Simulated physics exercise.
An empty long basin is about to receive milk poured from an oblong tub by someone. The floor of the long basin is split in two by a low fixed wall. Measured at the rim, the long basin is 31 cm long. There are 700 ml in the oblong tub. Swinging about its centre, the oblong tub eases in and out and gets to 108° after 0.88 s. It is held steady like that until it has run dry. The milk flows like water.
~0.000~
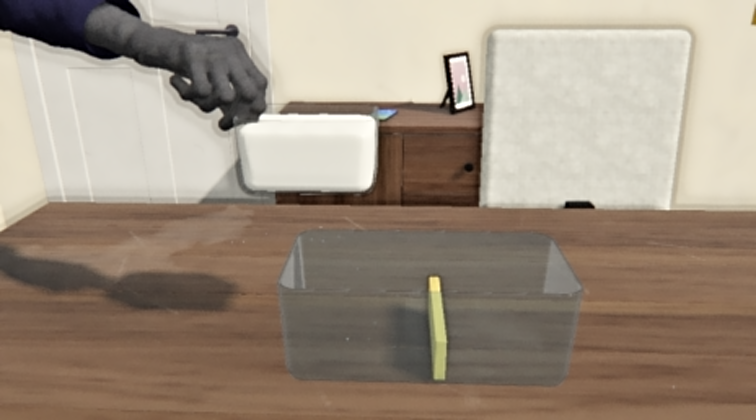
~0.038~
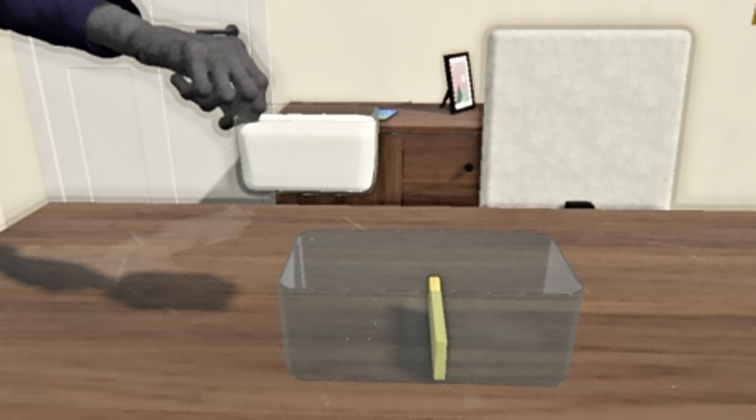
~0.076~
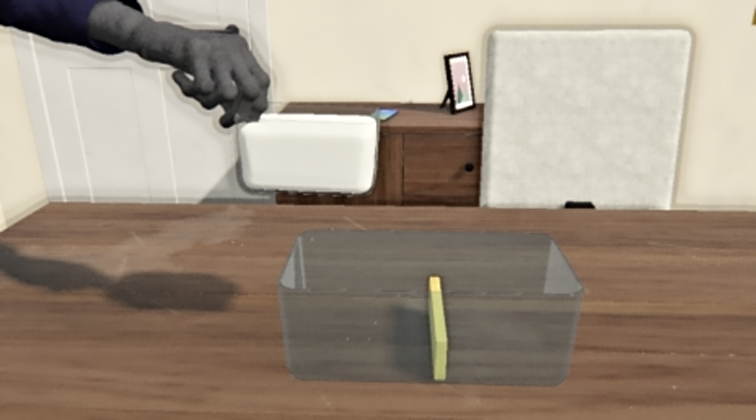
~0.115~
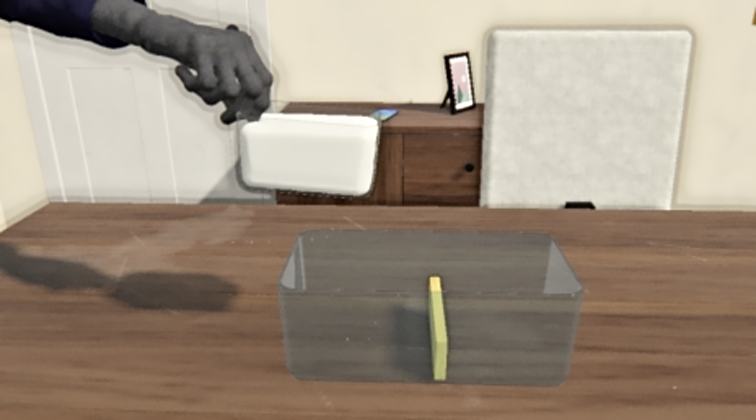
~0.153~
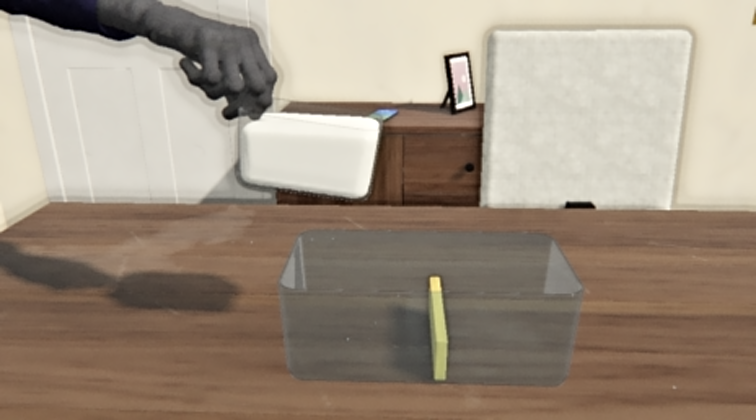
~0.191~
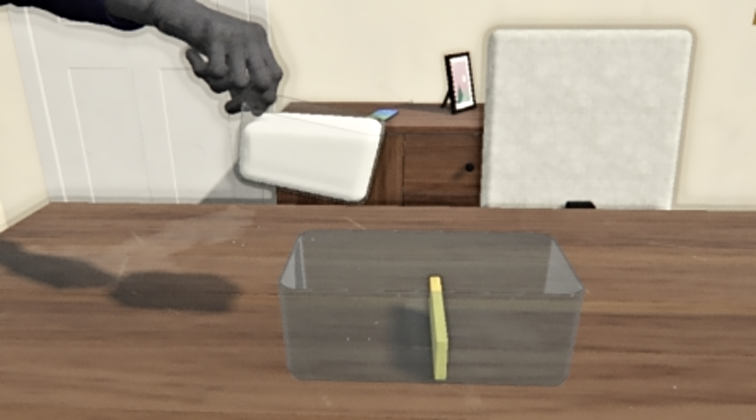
The clip opens on a gray hand at the upper left beside a white oblong tub, held level above a wooden table and a clear long basin with a yellow-green divider inside. The tub stays almost still at first, then slowly tilts clockwise, its right end dipping slightly as the hand shifts a little right.
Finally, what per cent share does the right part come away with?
Roughly 49 per cent.
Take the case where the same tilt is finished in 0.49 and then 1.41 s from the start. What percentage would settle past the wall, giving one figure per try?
20 per cent first, 55 per cent second.
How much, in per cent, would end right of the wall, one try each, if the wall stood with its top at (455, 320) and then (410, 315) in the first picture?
Result: 30 per cent, then 75 per cent.
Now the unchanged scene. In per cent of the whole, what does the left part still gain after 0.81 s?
That is roughly 12 in a hundred of the whole.
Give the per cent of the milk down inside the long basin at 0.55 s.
Close to 16 in a hundred.
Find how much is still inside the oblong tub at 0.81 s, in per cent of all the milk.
Close to 7 in a hundred.
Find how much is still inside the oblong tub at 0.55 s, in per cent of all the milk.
Close to 46 percent of the liquid remains at that time.
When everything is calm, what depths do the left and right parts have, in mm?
Some 14 mm on the left and some 18 mm on the right.
By 0.55 s the tilt is 74° and 46 per cent is still to pour, 5 is left of the wall and 12 right of it.
By 0.81 s the tilt is 106° and 7 per cent is still to pour, 39 is left of the wall and 49 right of it.
By 1.08 s the tilt is 108° and 0 per cent is still to pour, 49 is left of the wall and 49 right of it.
By 1.38 s the tilt is 108° and 0 per cent is still to pour, 50 is left of the wall and 49 right of it.
At rest 50 per cent lies left of the wall, 49 right of it and 1 outside.
